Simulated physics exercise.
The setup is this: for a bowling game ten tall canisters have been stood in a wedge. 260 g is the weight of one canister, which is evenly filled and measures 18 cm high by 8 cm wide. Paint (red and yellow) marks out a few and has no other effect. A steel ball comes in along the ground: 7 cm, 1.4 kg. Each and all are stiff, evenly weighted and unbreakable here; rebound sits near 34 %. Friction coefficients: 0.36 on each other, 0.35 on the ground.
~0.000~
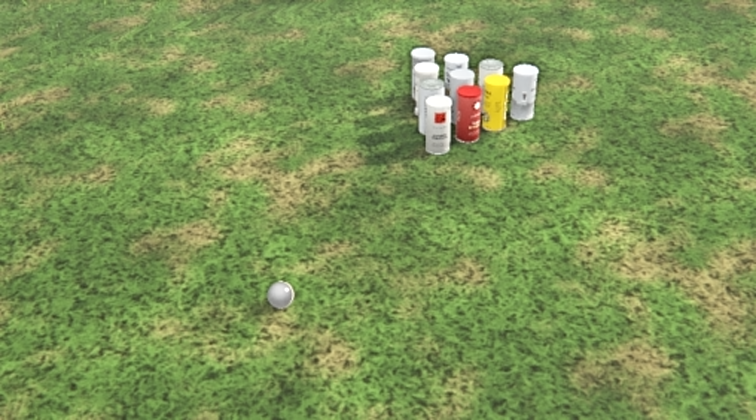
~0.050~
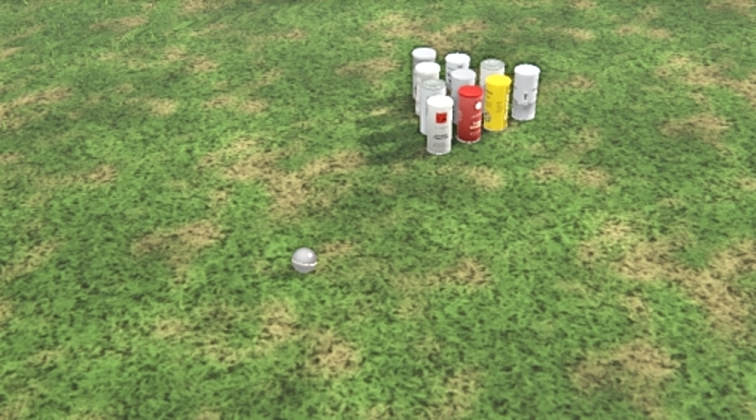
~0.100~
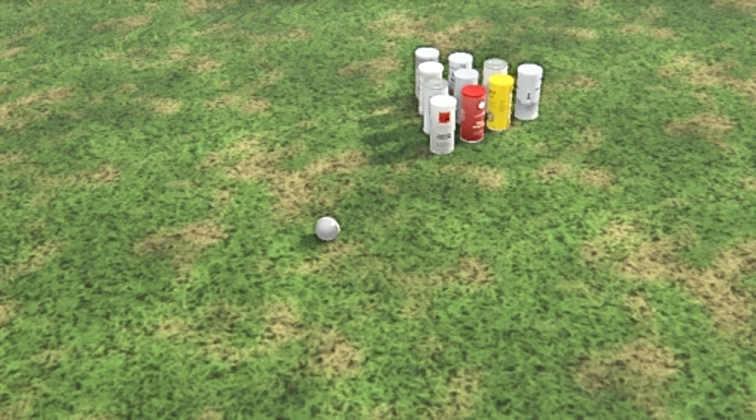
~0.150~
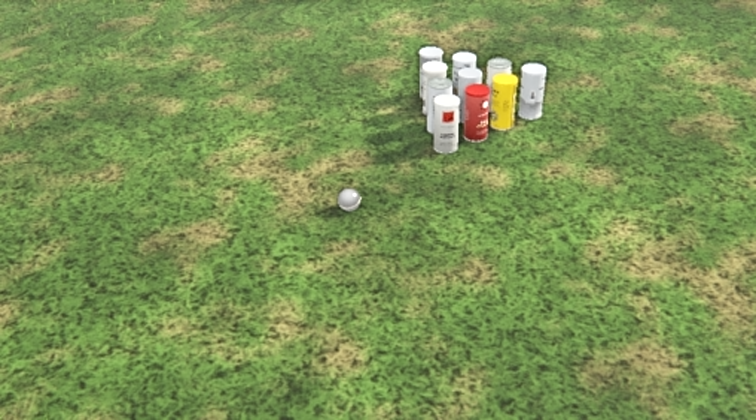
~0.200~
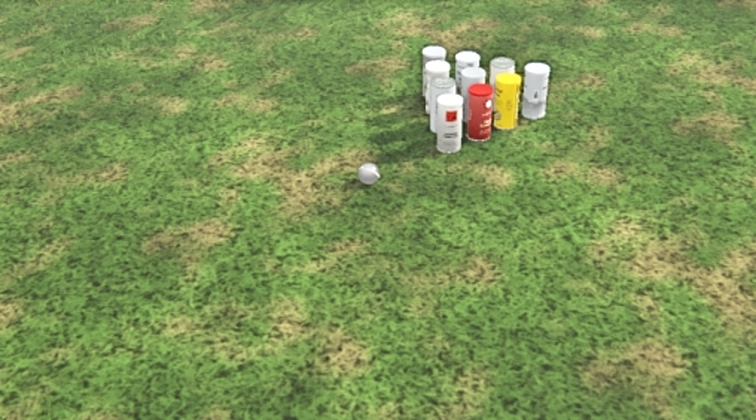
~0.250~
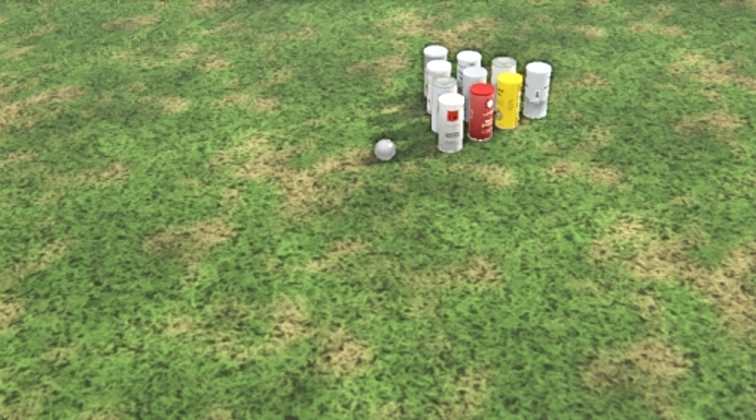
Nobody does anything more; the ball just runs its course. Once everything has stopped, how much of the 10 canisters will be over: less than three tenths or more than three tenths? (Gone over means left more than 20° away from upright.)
Less than three tenths.
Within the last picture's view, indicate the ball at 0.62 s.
You'll find it near (448, 32).
After 0.46 s, ball still moving; 1 of the 10 canisters over.
In the end (1.4 s), ball rolling away; 1 of the 10 canisters over; red canister unmoved; yellow canister unmoved. That is 10 per cent. From the last view, middles, red canister near (481, 112), yellow canister near (508, 101).
